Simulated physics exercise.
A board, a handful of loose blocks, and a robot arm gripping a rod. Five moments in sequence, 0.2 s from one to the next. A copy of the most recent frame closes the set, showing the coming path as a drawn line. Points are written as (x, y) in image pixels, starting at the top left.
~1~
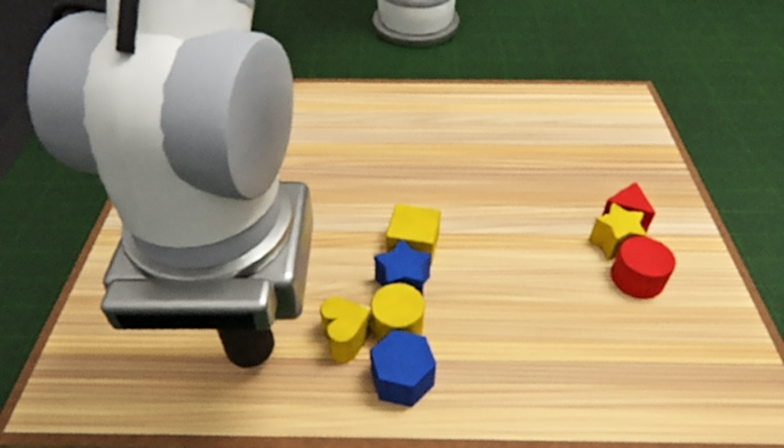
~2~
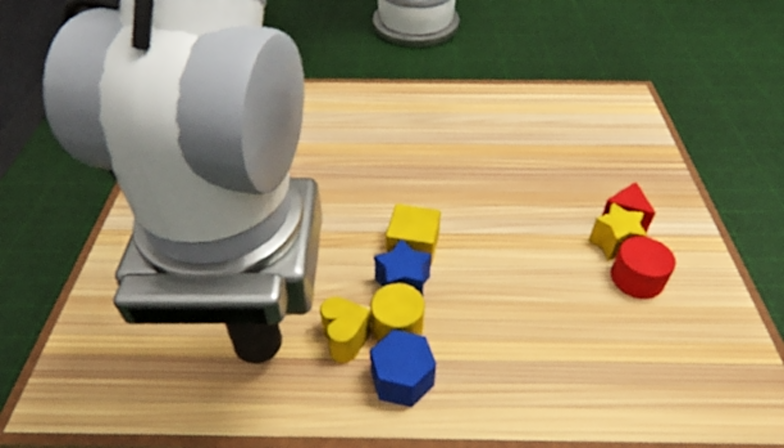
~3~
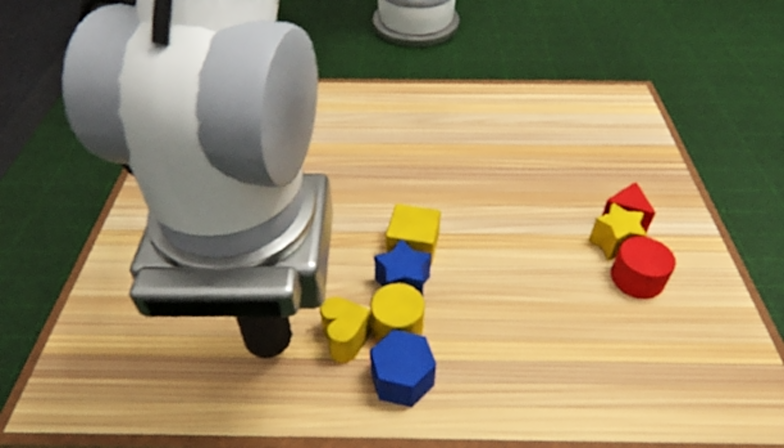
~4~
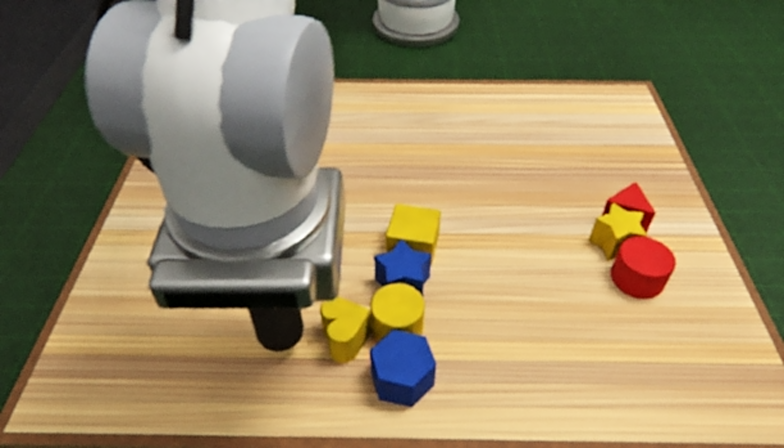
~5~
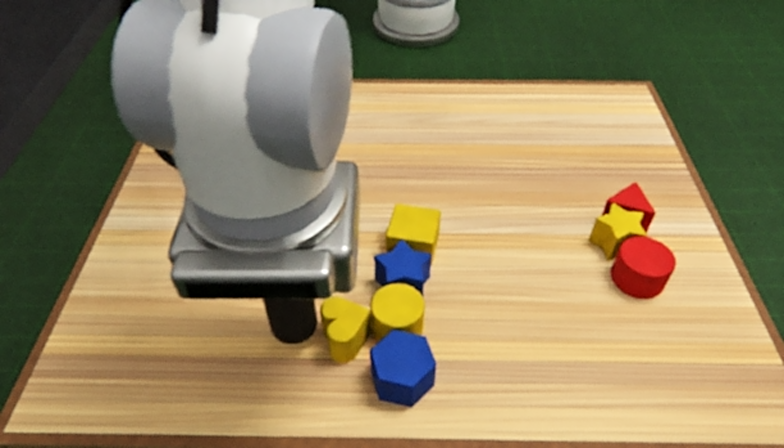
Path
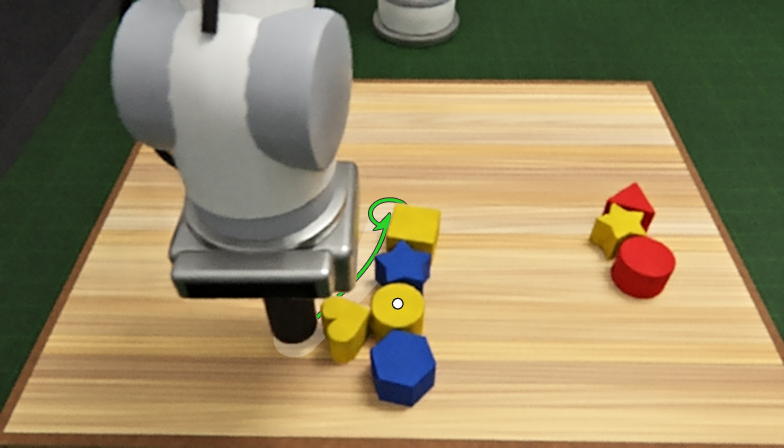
A white and grey robot arm holding a short black rod stands over the left side of a light wooden table, seen from above at an angle by a still camera. Near the middle sit a yellow square, blue star, yellow circle, yellow heart and blue hexagon, with a red triangle, yellow star and red circle at right. The arm moves the rod slowly rightward and slightly away, close to the heart, while the blocks stay still.
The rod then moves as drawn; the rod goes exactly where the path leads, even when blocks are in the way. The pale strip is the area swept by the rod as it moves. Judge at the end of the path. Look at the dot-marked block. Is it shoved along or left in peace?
Here the dot-marked block stays on its spot.
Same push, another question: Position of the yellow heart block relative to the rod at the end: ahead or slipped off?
It escapes to one side.
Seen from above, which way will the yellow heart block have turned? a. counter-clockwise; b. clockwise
I choose b.
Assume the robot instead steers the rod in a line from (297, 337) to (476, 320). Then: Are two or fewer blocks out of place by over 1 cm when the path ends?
Going by the path, no.
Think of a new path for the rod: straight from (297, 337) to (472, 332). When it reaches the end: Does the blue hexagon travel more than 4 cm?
Answer: No.
The line goes from (297, 337) through (360, 274) to (390, 213); the dot is on the yellow circular block.
The first path, step by step. One third of the way, rod (340, 282); yellow heart block (353, 308), turned 60° clockwise.
Two thirds of the way, rod (375, 241); yellow heart block (353, 308), turned 60° clockwise; blue star-shaped block (411, 262), turned 20° clockwise; yellow square (424, 216).
At the end, rod (390, 201); yellow heart block (353, 308), turned 60° clockwise; yellow circular block unmoved; blue star-shaped block (411, 262), turned 20° clockwise; yellow square (428, 215).
